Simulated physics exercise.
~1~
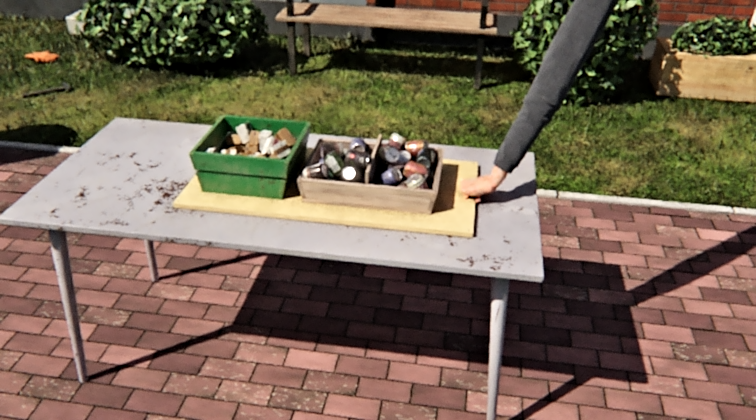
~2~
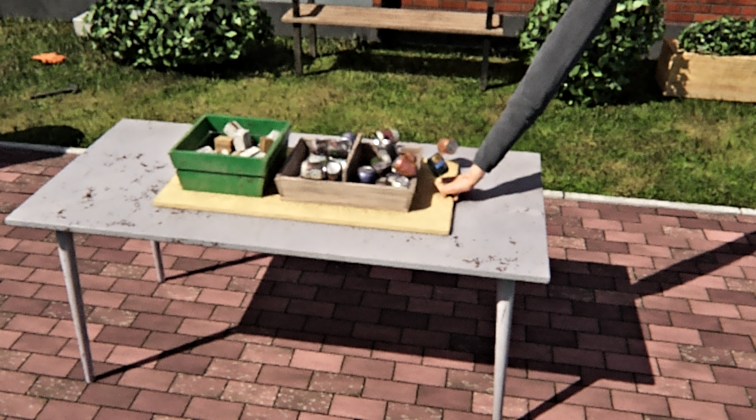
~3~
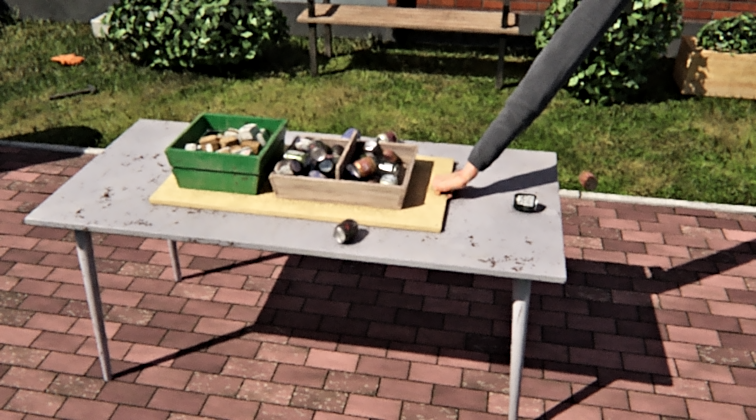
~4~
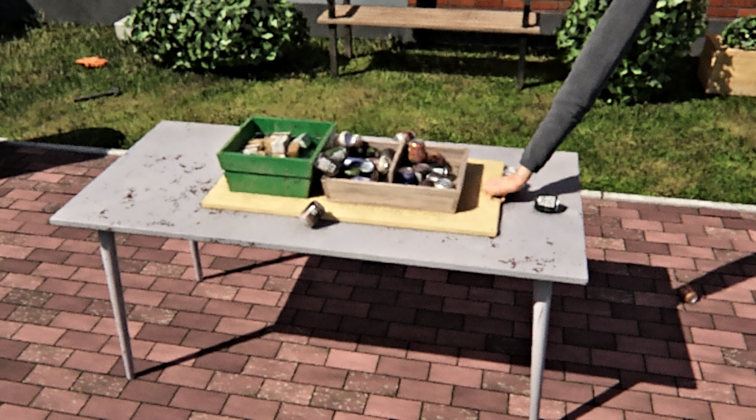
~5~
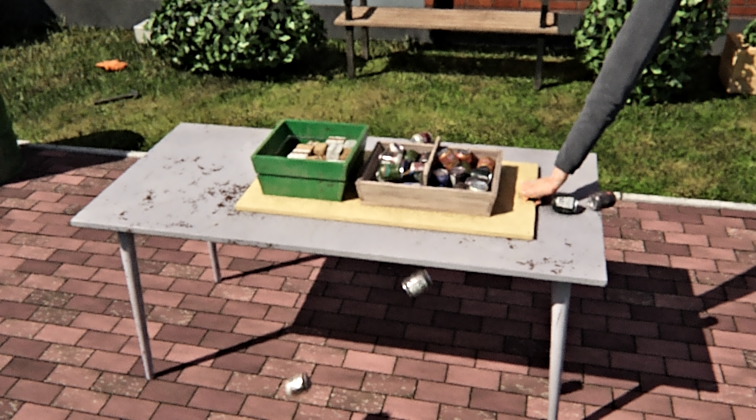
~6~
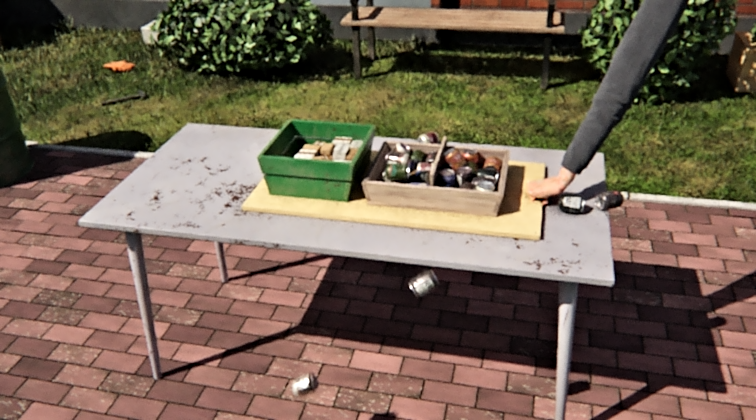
At first, a green tub of small pale parcels and a divided wooden tub of mini cans sit on a yellowish board on a worn grey table, with a hand gripping the board's right end. The hand shoves the board left, and cans jump near the wooden tub's right side. As the shaking continues, one can lands at the table's front and another rests to the right. The board then slides back right, and more cans go over, some dropping towards the brick paving. Finally, the board almost stops, the parcels still in their tub, while several cans have left theirs.
